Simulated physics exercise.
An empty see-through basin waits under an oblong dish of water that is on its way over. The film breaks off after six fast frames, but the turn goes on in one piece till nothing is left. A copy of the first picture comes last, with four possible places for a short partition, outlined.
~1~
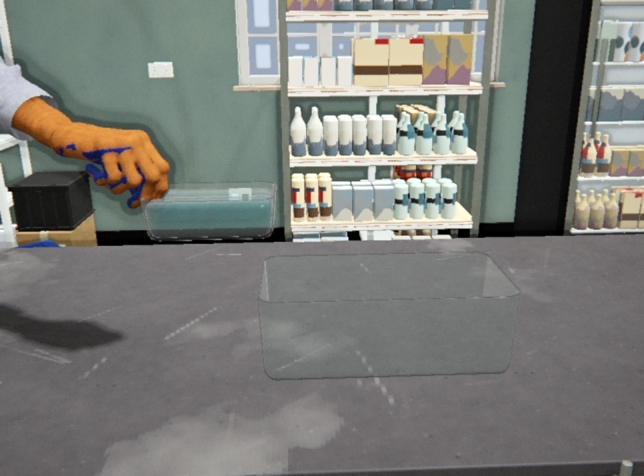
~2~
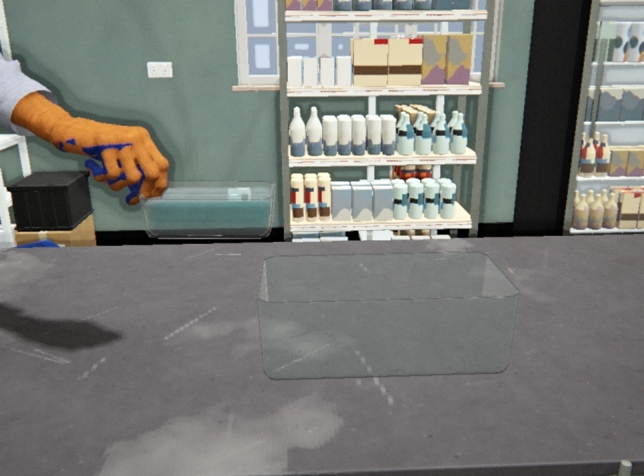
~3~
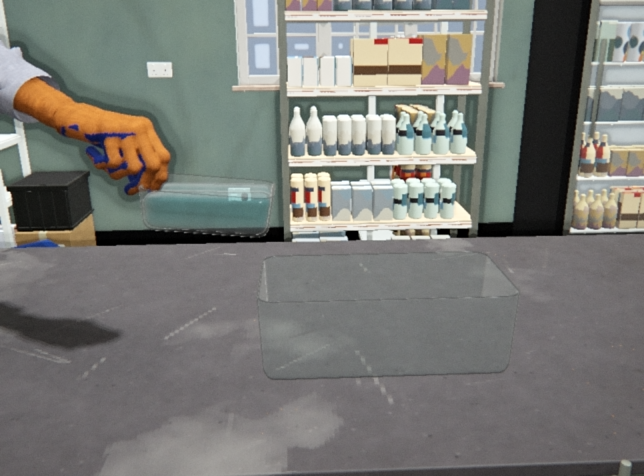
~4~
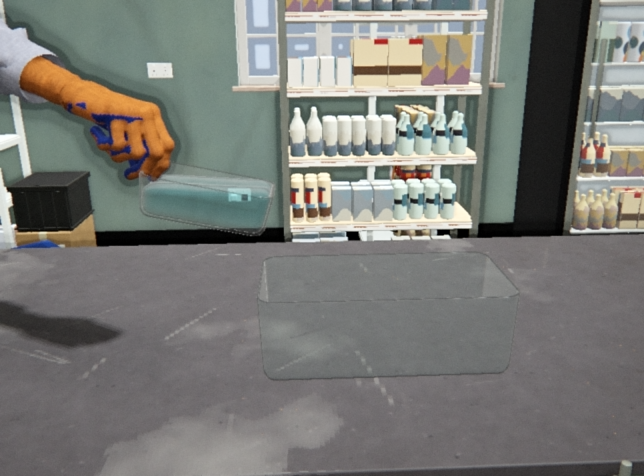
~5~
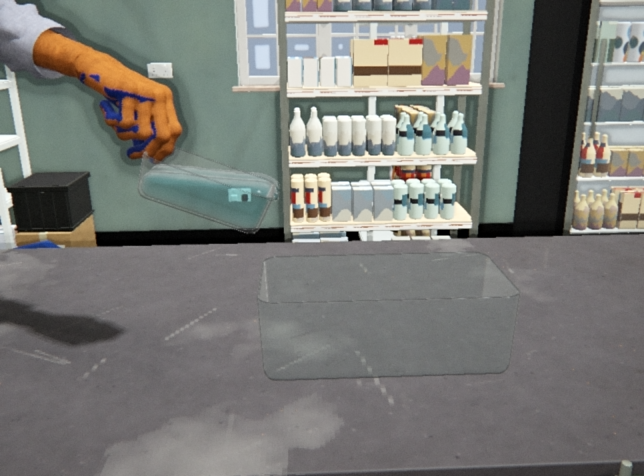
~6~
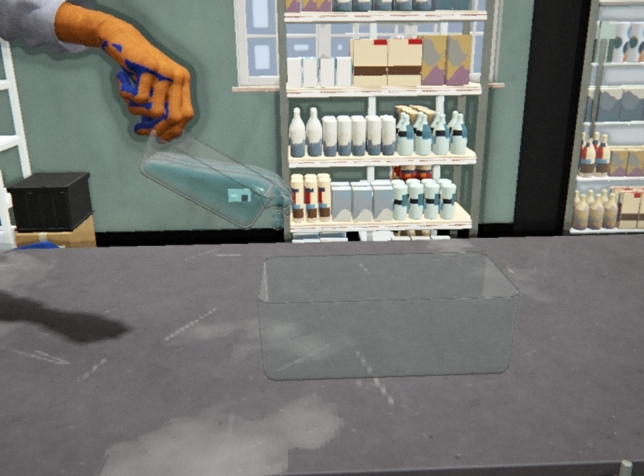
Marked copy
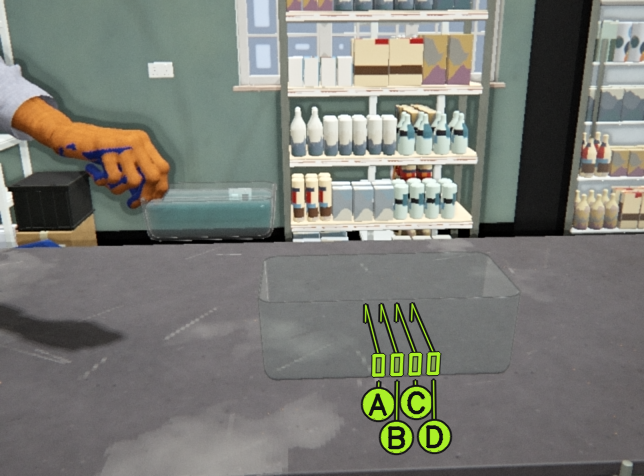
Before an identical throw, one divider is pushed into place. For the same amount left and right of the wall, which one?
A works best here.
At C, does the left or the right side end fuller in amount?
The left one.
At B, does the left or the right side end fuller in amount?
The left side.
On the marked copy, A at (378, 382); B at (397, 381); C at (415, 380); D at (433, 380).
Choosing A, about 49 % ends left of the wall and 48 % right of it; 3 % is lost outside.
Choosing B, about 70 % ends left of the wall and 25 % right of it; 4 % is lost outside.
Choosing C, about 80 % ends left of the wall and 17 % right of it; 3 % is lost outside.
Choosing D, about 77 % ends left of the wall and 19 % right of it; 4 % is lost outside.
